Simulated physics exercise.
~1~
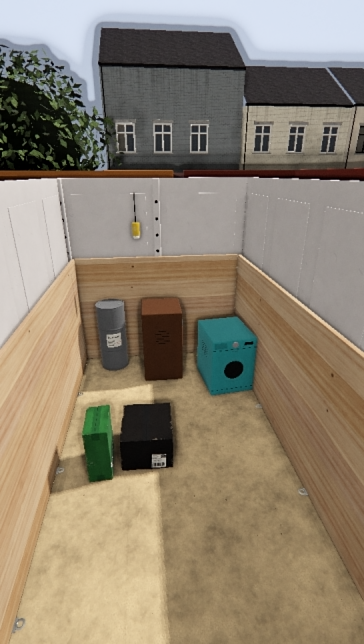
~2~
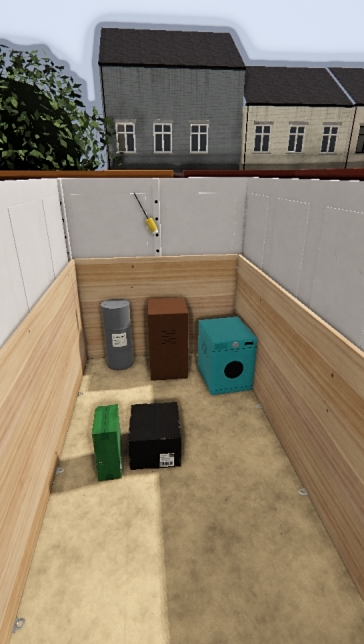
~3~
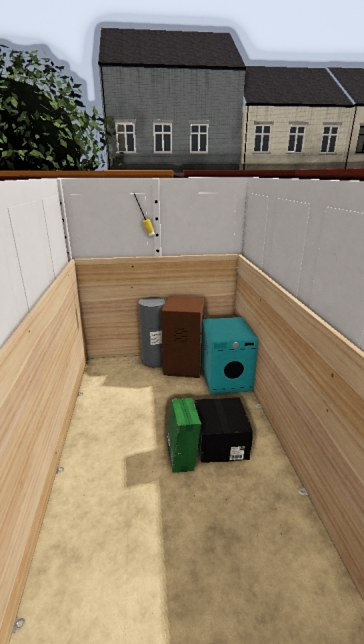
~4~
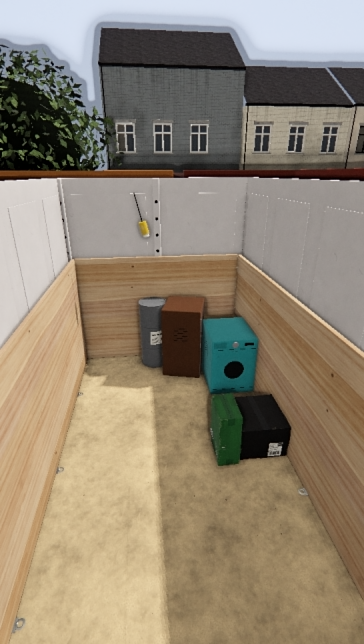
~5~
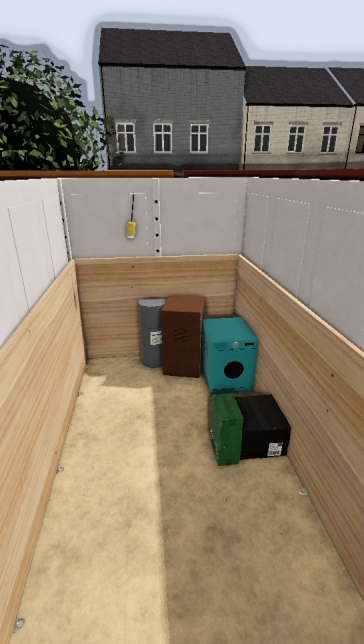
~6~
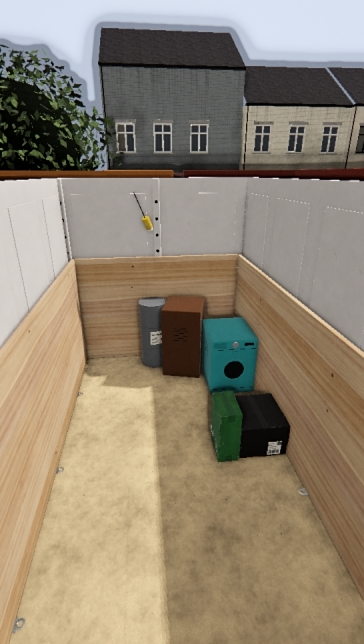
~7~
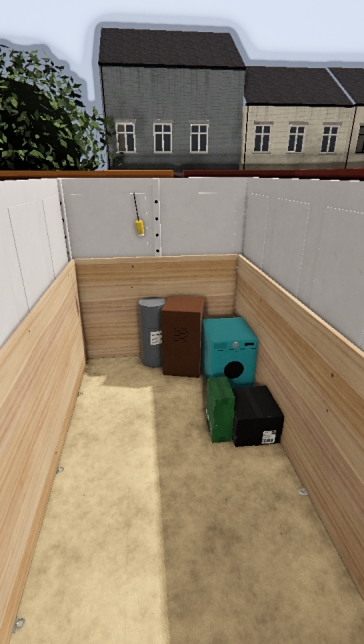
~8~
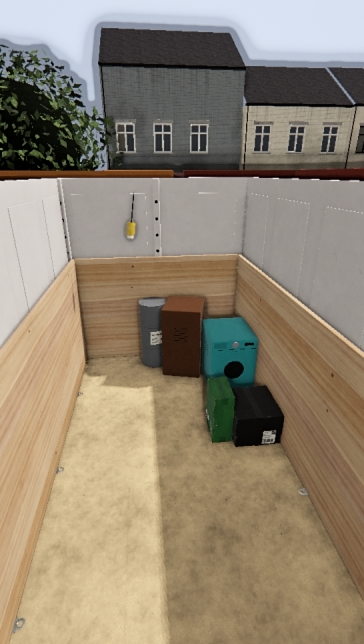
In an open-topped load bay with wooden lower walls, a green box and a black box slide well to the right while a grey drum and a brown appliance shift right beside a still turquoise appliance; the two boxes then move slightly towards the back, and everything ends upright at rest.
